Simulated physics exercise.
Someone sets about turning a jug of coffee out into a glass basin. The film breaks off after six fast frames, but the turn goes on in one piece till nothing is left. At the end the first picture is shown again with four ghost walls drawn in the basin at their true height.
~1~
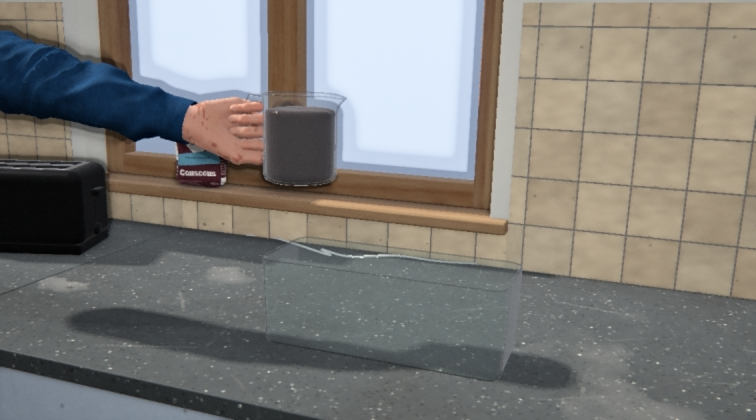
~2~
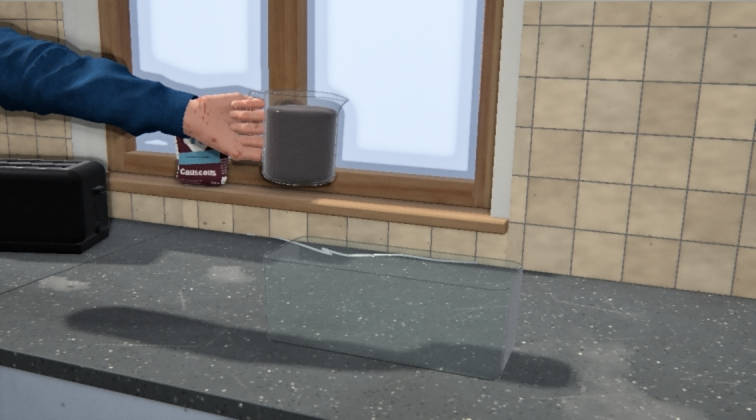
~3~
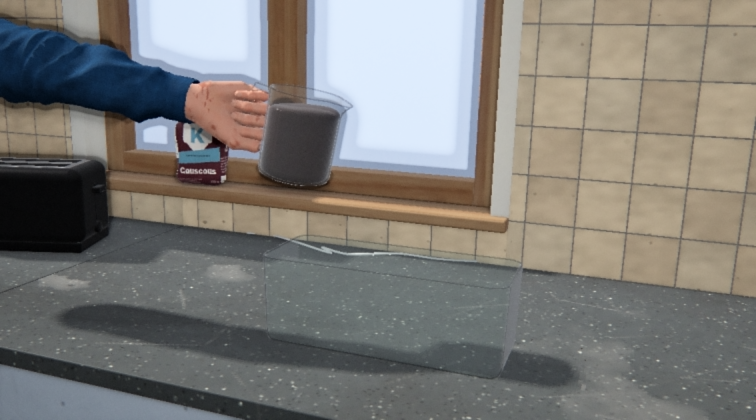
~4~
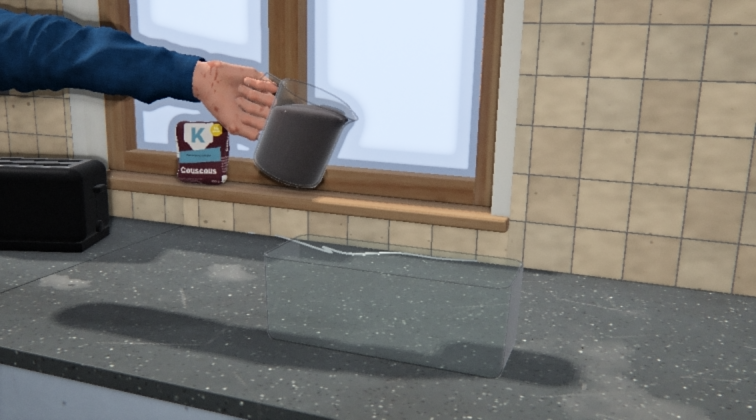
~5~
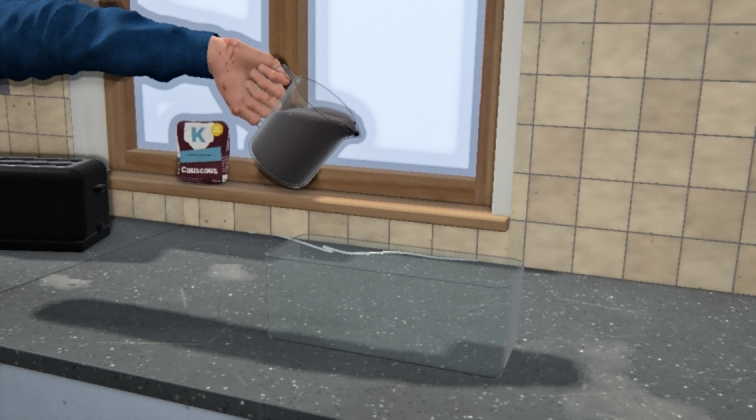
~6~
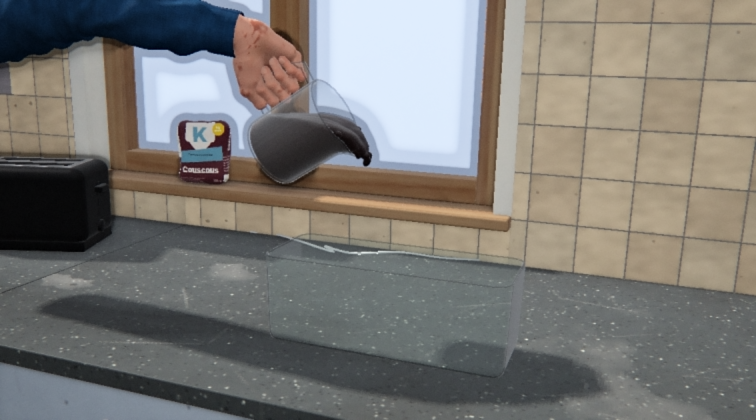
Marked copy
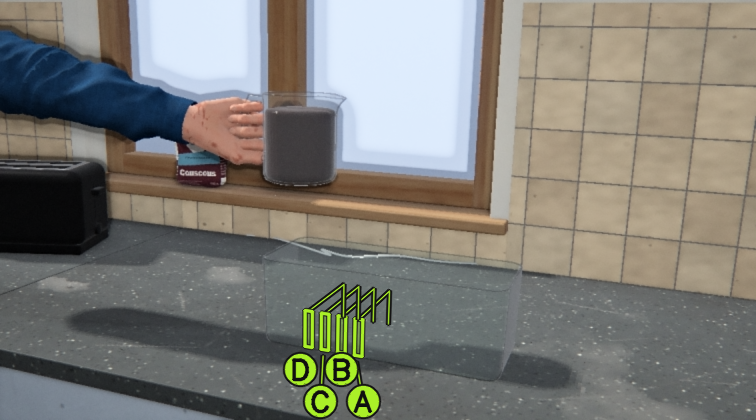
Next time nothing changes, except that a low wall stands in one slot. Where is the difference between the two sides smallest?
A.
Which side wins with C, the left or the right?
The right side.
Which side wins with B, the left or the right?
The right side.
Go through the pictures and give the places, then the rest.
Upright, lip at (345, 98); basin from (268, 339) to (501, 381); nothing has left yet.
Tipped about 3°, lip at (347, 100); nothing has left yet.
Tipped about 11°, lip at (351, 106); nothing has left yet.
Tipped about 24°, lip at (356, 119); nothing has left yet.
Tipped about 40°, lip at (359, 137); nothing has left yet.
Tipped about 58°, lip at (357, 156); coffee is over the lip, down to (365, 164).
On the marked copy, A at (356, 361); B at (339, 358); C at (323, 355); D at (306, 352).
With A, about 48 % ends left of the wall and 49 % right of it; 3 % is lost outside.
With B, about 14 % ends left of the wall and 83 % right of it; 3 % is lost outside.
With C, about 3 % ends left of the wall and 94 % right of it; 3 % is lost outside.
With D, about 5 % ends left of the wall and 92 % right of it; 3 % is lost outside.
